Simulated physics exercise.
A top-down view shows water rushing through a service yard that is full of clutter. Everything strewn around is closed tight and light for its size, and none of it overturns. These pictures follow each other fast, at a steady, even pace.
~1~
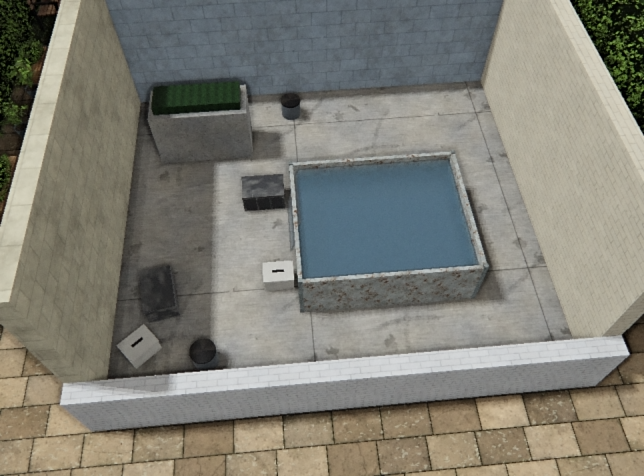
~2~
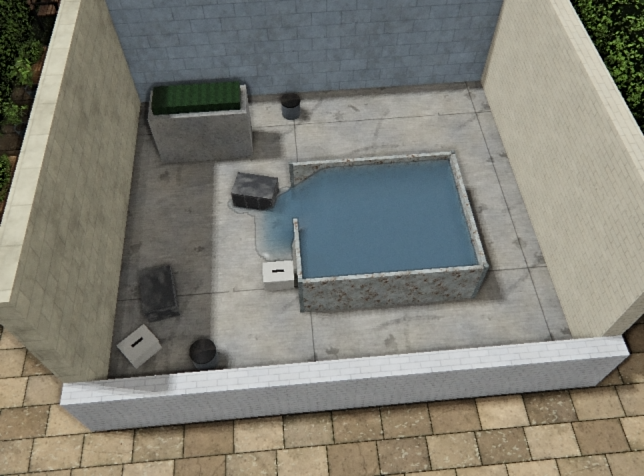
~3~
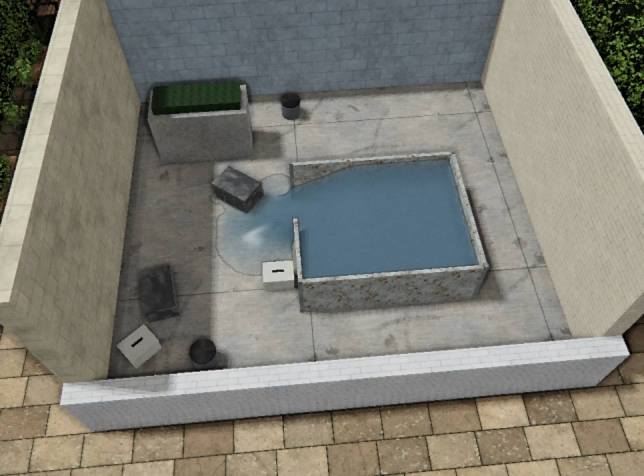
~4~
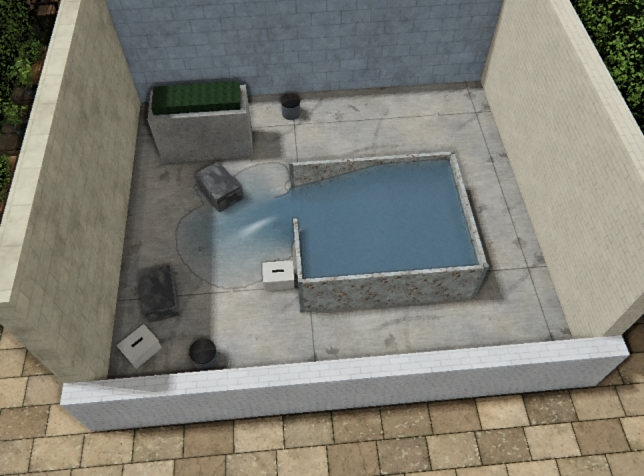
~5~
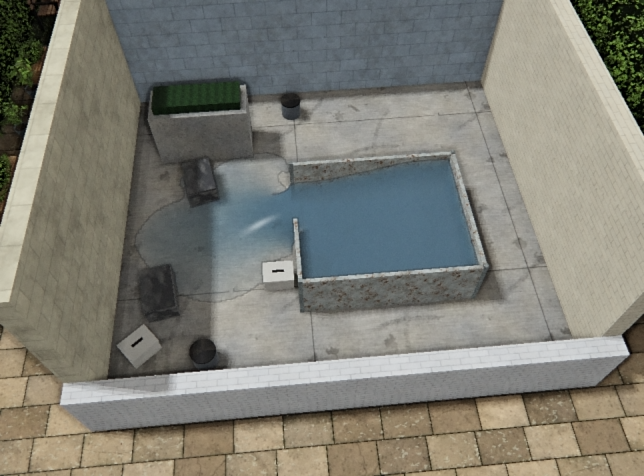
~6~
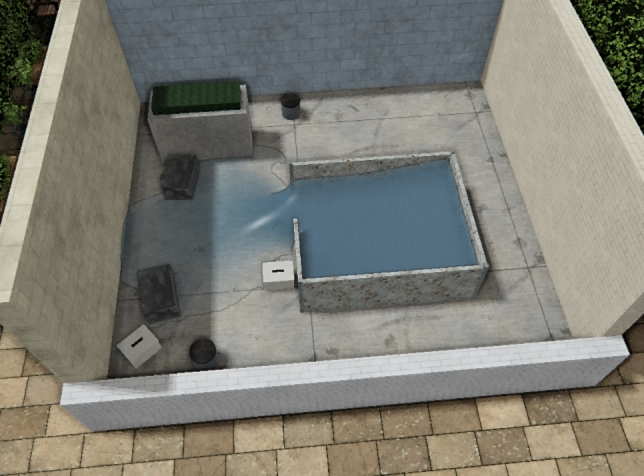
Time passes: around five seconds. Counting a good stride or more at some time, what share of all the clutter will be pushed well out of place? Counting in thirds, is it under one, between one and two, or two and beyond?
Two thirds or higher.
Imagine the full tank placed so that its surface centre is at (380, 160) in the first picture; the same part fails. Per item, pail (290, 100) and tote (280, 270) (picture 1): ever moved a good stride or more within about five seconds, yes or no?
First: Covered that distance. Second: Stayed short.
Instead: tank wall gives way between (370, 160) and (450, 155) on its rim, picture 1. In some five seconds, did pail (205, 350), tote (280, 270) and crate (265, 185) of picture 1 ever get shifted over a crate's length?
First stays short of it, second stays short of it, third covers that distance.
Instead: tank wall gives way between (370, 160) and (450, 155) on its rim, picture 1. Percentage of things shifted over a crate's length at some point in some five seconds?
By my reckoning, around 40 percent.
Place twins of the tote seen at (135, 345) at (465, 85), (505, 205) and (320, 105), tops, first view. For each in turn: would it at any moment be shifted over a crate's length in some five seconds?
Here's the rundown: Never gets far, never gets far, and finally sent far off.
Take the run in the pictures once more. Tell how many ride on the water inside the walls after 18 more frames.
I get 4.
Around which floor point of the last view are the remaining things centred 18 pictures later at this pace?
The average lies close to (268, 224).
A moment on, 1 of 7 are well off their spots; 1 afloat.
Next, 2 of 7 are well off their spots; 3 afloat.
Later, 5 of 7 are well off their spots; 4 afloat.
In the end, 7 of 7 are well off their spots, and 7 have been at some point; 5 afloat.
